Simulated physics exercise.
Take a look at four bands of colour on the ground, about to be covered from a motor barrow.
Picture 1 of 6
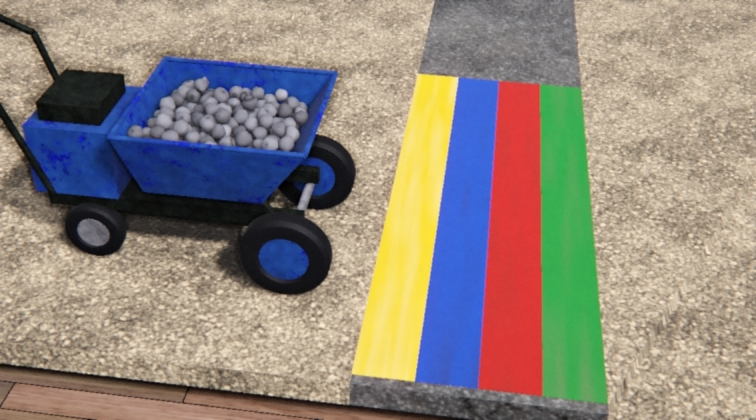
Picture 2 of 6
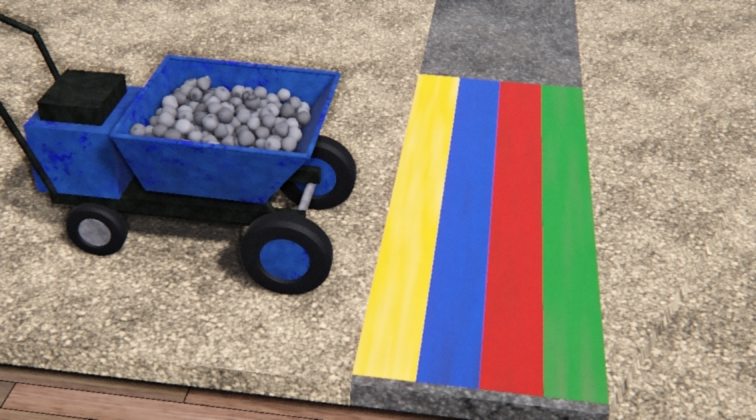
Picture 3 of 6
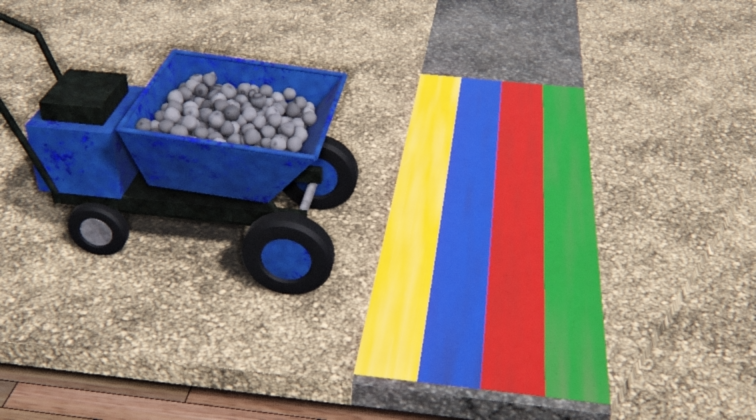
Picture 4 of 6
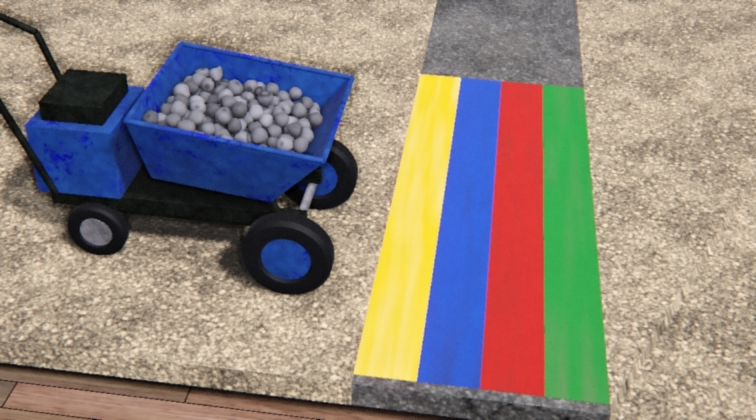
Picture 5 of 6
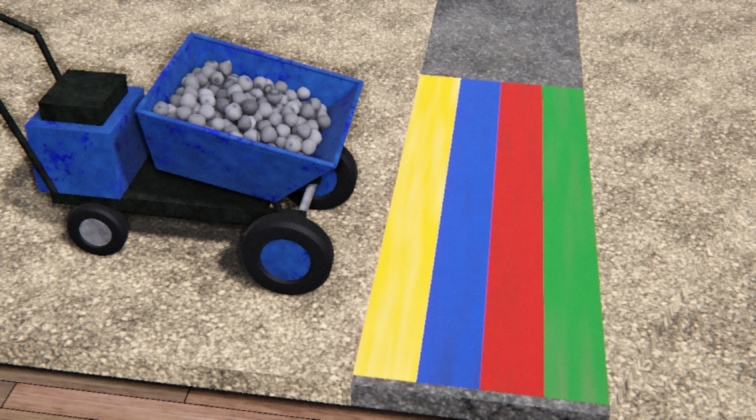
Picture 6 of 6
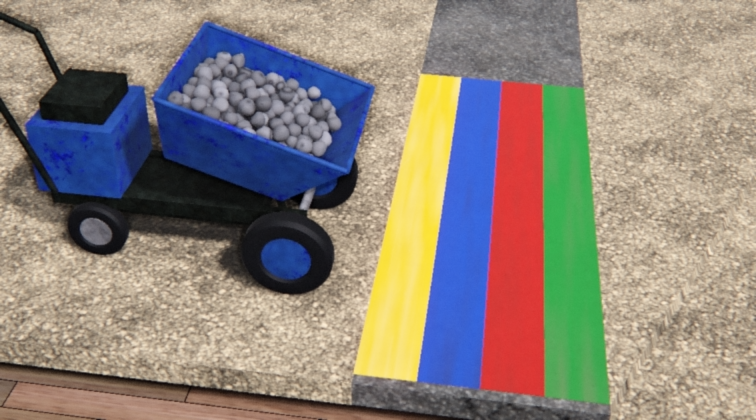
Blue skip of a motor barrow loaded with grey cobbles slowly tilting toward yellow, blue, red and green strips on the right.
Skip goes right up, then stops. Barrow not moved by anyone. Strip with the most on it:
Blue strip.
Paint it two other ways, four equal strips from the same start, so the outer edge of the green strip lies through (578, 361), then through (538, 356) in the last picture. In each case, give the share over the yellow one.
About 10 %, then 10 %.
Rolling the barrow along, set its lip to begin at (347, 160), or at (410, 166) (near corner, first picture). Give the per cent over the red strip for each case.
40 % for the first, 30 % for the second.
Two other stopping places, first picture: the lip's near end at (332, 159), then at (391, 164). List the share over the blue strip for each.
Okay, so the first one ends at 40 % and the second at 10 %.
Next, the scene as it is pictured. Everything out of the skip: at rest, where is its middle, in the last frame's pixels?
Roughly pixel (479, 259).
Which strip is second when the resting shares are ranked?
Second: The strip in red.
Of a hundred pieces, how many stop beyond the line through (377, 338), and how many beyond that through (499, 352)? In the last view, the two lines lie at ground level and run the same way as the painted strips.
I'd say some 100 in a hundred, and after that 30 in a hundred.
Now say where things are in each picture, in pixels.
In the first frame, lip of the skip at (305, 156), level; top of the load at (213, 110), round cobbles; yellow strip at (391, 334); blue strip at (451, 341); red strip at (512, 348); green strip at (573, 355).
In the second frame, lip of the skip at (308, 157), level; top of the load at (201, 118).
In the third frame, lip of the skip at (315, 158), tipped barely; top of the load at (207, 115).
In the fourth frame, lip of the skip at (323, 161), tipped a little; top of the load at (198, 108).
In the fifth frame, lip of the skip at (334, 166), tipped a little; top of the load at (205, 97).
In the sixth frame, lip of the skip at (347, 172), tipped clearly; top of the load at (208, 101); yellow strip at (393, 334); blue strip at (453, 341); red strip at (514, 348); green strip at (575, 355).
Soon after the last picture, skip tipped steeply; all in the skip.
A little later, skip tipped right over; most in the skip; a stray few over the yellow strip; a small part over the blue strip; a stray few over the red strip; a stray few falling.
Later still, skip tipped right over; about a quarter in the skip; a small part over the yellow strip; about a third over the blue strip; about a quarter over the red strip; a small part over the green strip; a stray few off the paint.
By the end, skip tipped right over; a stray few in the skip; about a quarter over the yellow strip; about a third over the blue strip; about a quarter over the red strip; a small part over the green strip; a small part off the paint.
